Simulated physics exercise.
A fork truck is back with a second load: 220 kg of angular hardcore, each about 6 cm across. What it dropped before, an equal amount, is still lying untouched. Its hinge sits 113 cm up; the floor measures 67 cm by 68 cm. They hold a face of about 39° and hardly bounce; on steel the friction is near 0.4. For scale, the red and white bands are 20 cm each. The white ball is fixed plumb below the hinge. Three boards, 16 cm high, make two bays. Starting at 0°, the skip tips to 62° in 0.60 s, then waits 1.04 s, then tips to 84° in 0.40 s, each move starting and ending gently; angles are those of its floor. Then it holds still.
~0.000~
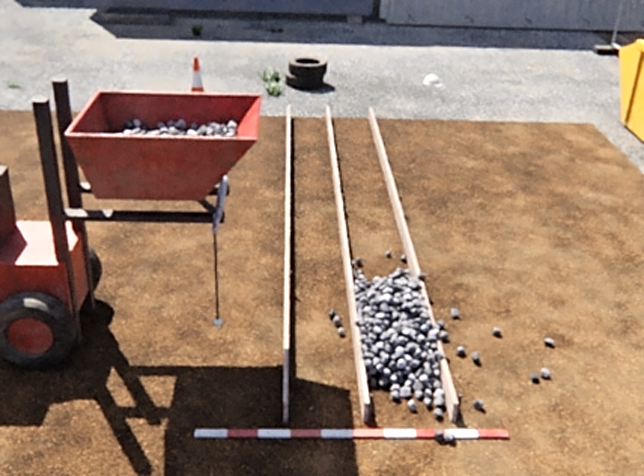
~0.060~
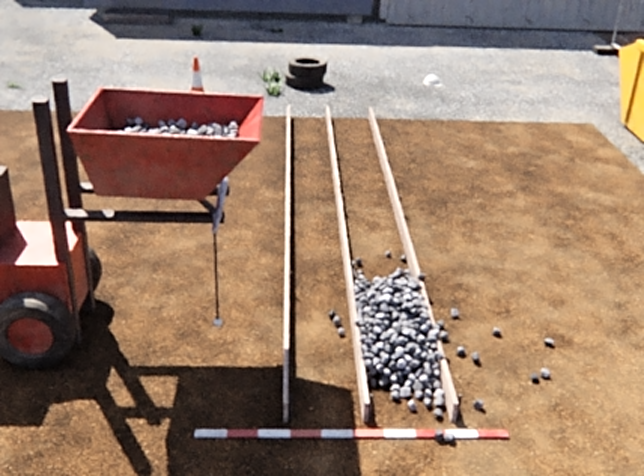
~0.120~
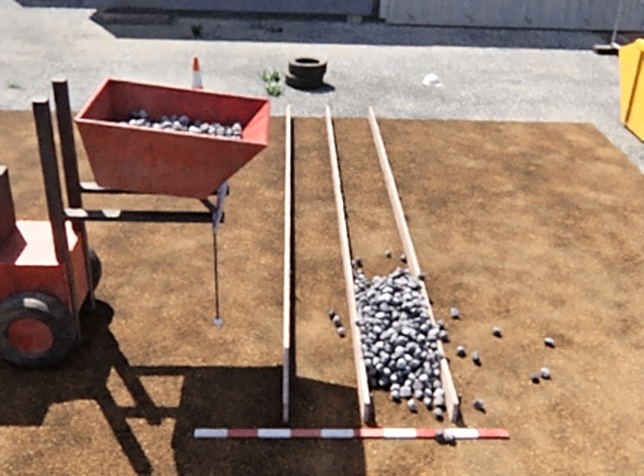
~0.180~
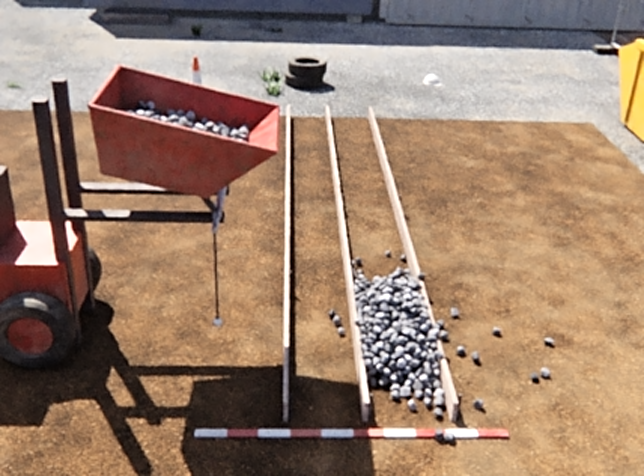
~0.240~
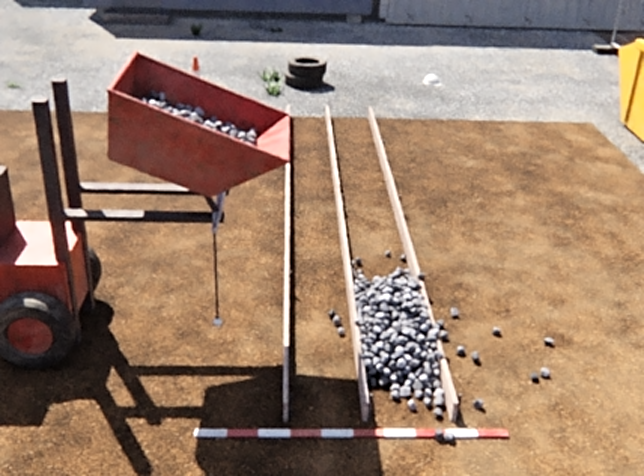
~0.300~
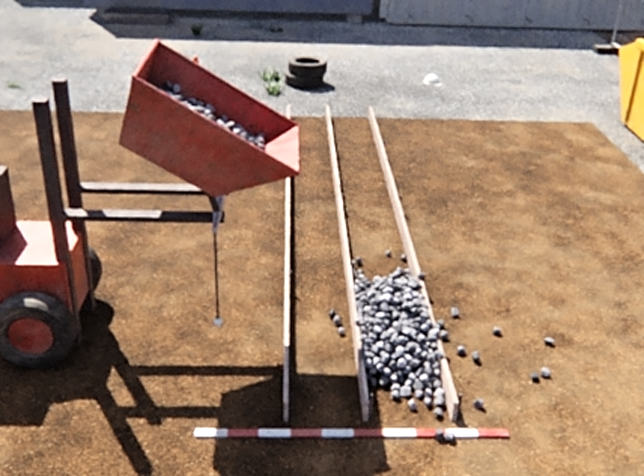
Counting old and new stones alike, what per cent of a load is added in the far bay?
About 39 per cent.
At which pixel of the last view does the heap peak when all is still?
Around (376, 297).
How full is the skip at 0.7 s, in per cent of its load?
Roughly 100 per cent is still inside.
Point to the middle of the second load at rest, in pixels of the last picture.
Their middle is at about (349, 323).
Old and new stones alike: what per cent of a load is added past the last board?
About 5 per cent.
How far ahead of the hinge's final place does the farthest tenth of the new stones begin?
About 140 cm.
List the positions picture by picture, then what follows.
Lip at (256, 140), floor tilted 0°, highest stones at (212, 133). The earlier load is highest near (391, 299), 28 cm above ground level, 0 % in the near bay, 98 % in the far bay, 2 % past the last board, in the first picture.
Lip at (259, 142), floor tilted 2°, highest stones at (177, 134); the stones move at 0.4 m/s on average, in the second picture.
Lip at (266, 145), floor tilted 6°, highest stones at (146, 128); the stones move at 0.7 m/s on average, in the third picture.
Lip at (277, 152), floor tilted 13°, highest stones at (144, 117); the stones move at 1.1 m/s on average, in the fourth picture.
Lip at (288, 162), floor tilted 22°, highest stones at (147, 105); the stones move at 1.4 m/s on average, in the fifth picture.
Lip at (299, 174), floor tilted 31°, highest stones at (155, 94); the stones move at 1.3 m/s on average, in the sixth picture.
After 0.4 s the floor is at 52°; in per cent of one load, 100 in the skip, 0 in the near bay, 98 in the far bay, 2 past the last board; the foremost stones are at (499, 354).
After 0.7 s the floor is at 62°; in per cent of one load, 100 in the skip, 1 in the near bay, 98 in the far bay, 2 past the last board; the foremost stones are at (499, 354).
After 2.5 s the floor is at 84°; in per cent of one load, 18 in the skip, 50 in the near bay, 124 in the far bay, 8 past the last board; the foremost stones are at (524, 333).
After 4.9 s the floor is at 84°; in per cent of one load, 0 in the skip, 56 in the near bay, 136 in the far bay, 8 past the last board; the foremost stones are at (524, 333). Net gain in the far bay, 39.
